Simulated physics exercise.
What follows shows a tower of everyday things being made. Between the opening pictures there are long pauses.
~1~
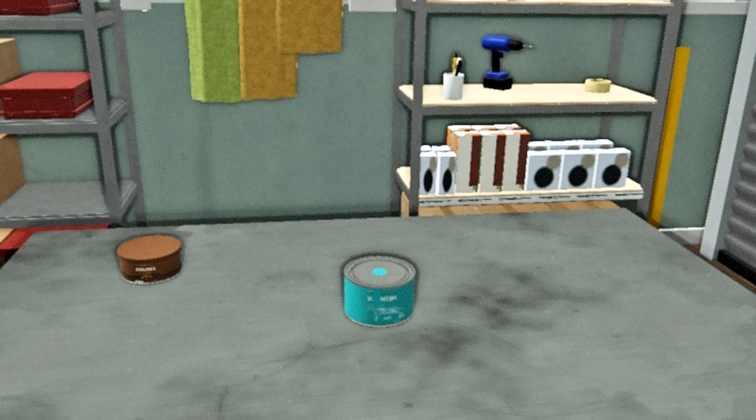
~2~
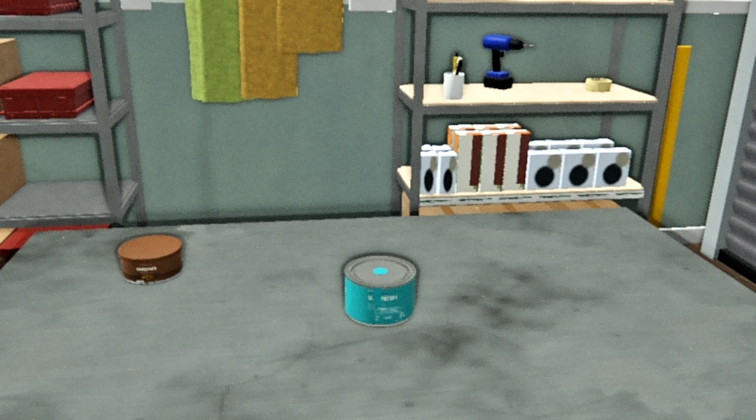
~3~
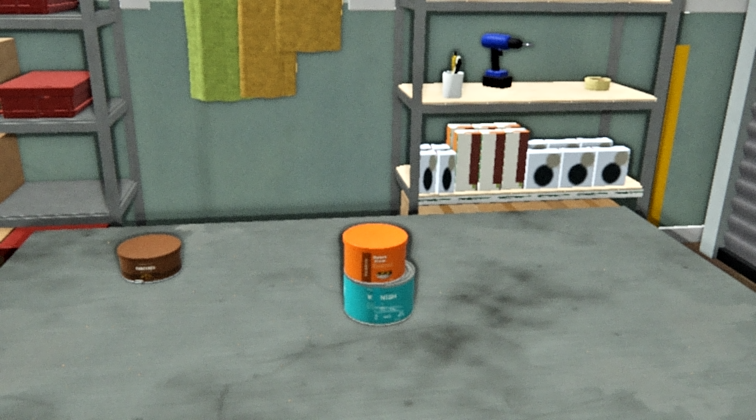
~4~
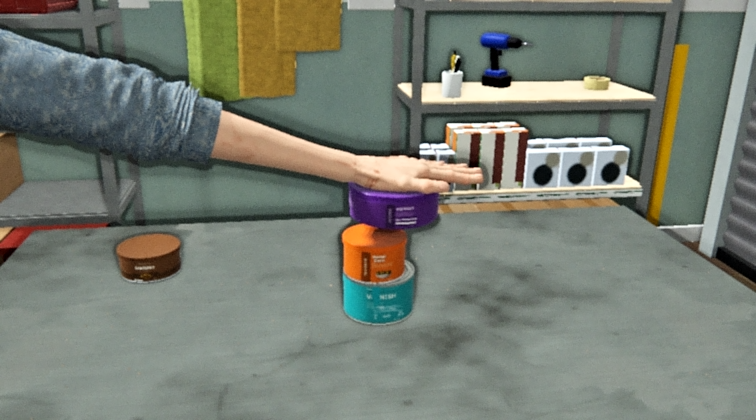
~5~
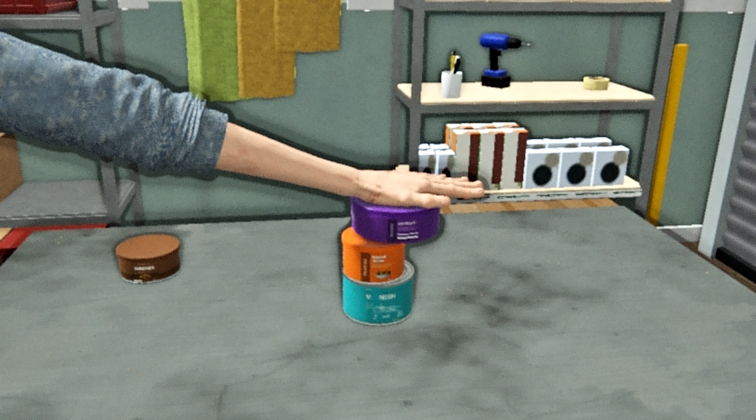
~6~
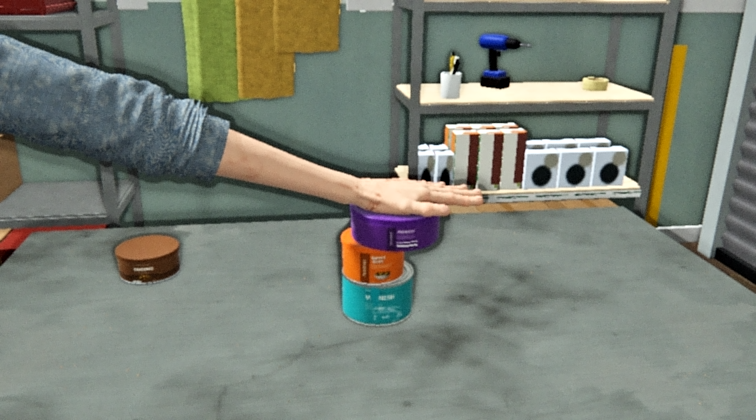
To begin with, a turquoise tub sits on a grey table, with a brown tub to its left, and then an orange tub is on top of it. An arm reaches in from the left with a purple tub under its hand, lowering it slightly onto the orange one.
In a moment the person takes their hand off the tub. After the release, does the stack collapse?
No, it stays standing.
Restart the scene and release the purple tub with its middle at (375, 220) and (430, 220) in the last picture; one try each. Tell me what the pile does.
Case A: It does not fall; case B: It comes down.
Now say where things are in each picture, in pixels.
In the first picture, the last thing is not in view yet; turquoise tub (379, 291).
In the second picture, the last thing is not in view yet.
In the third picture, the last thing is not in view yet; brown tub (151, 259).
In the fourth picture, still above its spot; purple tub (394, 198); turquoise tub (378, 289).
In the fifth picture, still above its spot; purple tub (396, 212); orange tub (374, 254).
In the sixth picture, in place under the hand; purple tub (395, 220); brown tub (149, 260).
Then, 0.50 s later than the last frame, all is still.
Then, 1.30 s later than the last frame, purple tub resting near (395, 220).
When it is over, all 4 as before. End places, in pixels of the last picture, purple tub near (394, 220). The pile stays up.
